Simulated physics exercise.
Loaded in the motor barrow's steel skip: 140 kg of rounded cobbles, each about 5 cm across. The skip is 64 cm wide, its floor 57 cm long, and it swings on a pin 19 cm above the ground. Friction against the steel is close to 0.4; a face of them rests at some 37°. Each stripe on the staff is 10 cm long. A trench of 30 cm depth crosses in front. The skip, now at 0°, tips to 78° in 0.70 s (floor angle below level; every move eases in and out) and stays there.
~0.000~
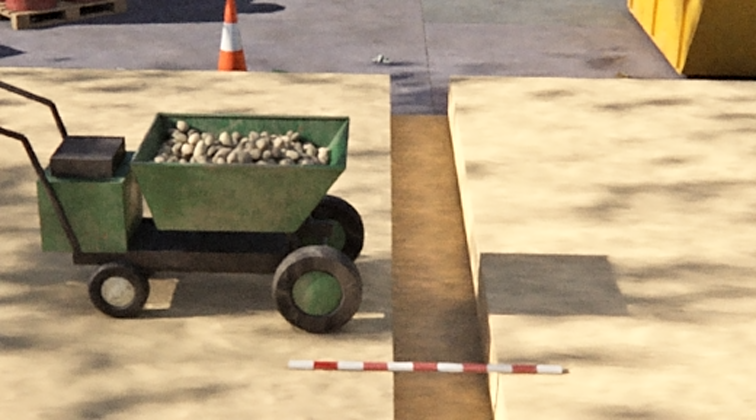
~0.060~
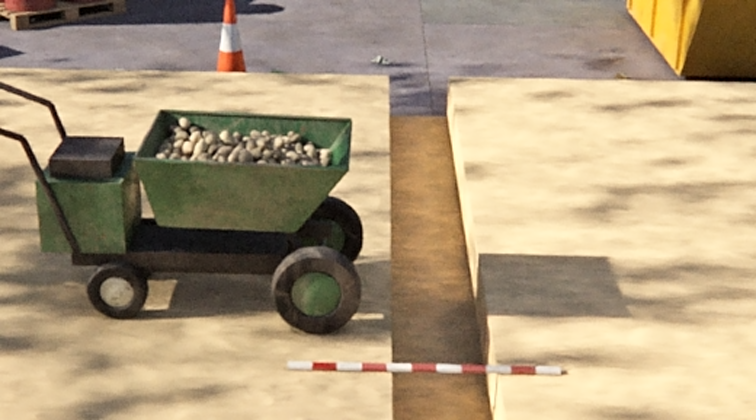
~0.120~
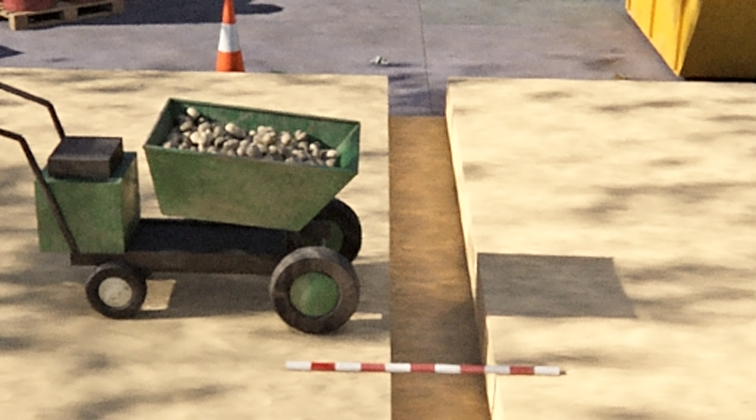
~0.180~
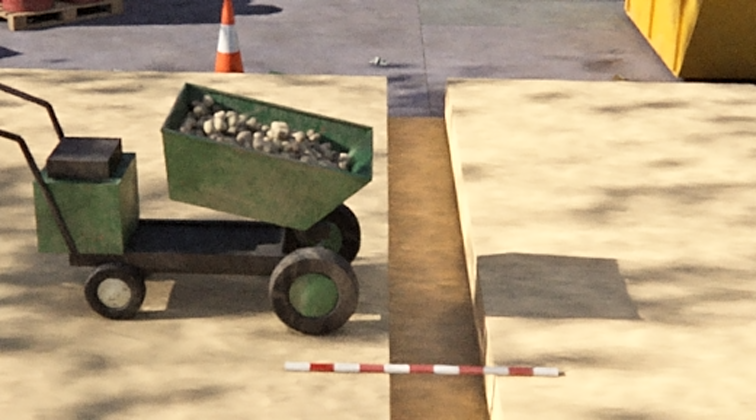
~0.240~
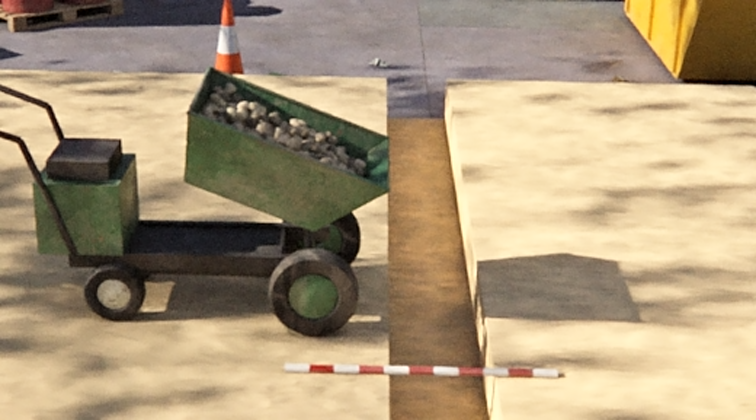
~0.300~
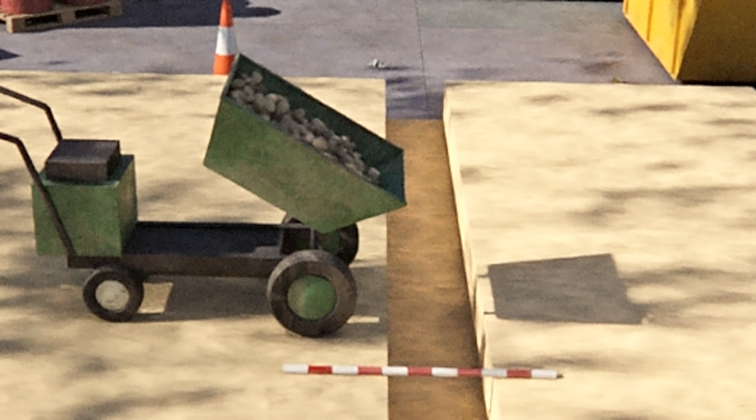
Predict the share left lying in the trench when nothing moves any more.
Some 32 per cent of it.
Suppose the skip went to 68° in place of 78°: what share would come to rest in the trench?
It would be near 40 per cent.
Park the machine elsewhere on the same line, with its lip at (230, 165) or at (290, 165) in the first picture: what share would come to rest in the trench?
About 85 and 80 per cent.
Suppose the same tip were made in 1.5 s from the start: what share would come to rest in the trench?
Then about 50 per cent.
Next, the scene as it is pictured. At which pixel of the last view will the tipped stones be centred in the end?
Near (531, 302).
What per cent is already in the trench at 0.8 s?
Some 10 per cent.
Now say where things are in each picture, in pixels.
In the first frame, lip at (345, 168), floor tilted 0°, highest stones at (219, 140).
In the second frame, the skip is at 2°, its lip at (348, 170); the top of the load is at (220, 138); the stones move at 0.4 m/s on average.
In the third frame, the skip is at 6°, its lip at (357, 173); the top of the load is at (206, 128); the stones move at 0.9 m/s on average.
In the fourth frame, lip at (372, 180), floor tilted 13°, highest stones at (210, 114); the stones move at 1.2 m/s on average.
In the fifth frame, the skip is at 21°, its lip at (389, 191); the top of the load is at (221, 100); the stones move at 1.5 m/s on average.
In the sixth frame, the skip is at 31°, its lip at (406, 205); the top of the load is at (243, 87); the stones move at 1.6 m/s on average.
After 0.5 s the floor is at 65°; 100 % in the skip; the foremost stones are at (435, 226).
After 0.8 s the floor is at 78°; 53 % in the skip, 10 % in the trench, 38 % past the trench; the foremost stones are at (558, 304).
After 1.1 s the floor is at 78°; 8 % in the skip, 23 % in the trench, 70 % past the trench; the foremost stones are past the picture's edge.
After 3.1 s the floor is at 78°; 0 % in the skip, 32 % in the trench, 68 % past the trench; the foremost stones are past the picture's edge.
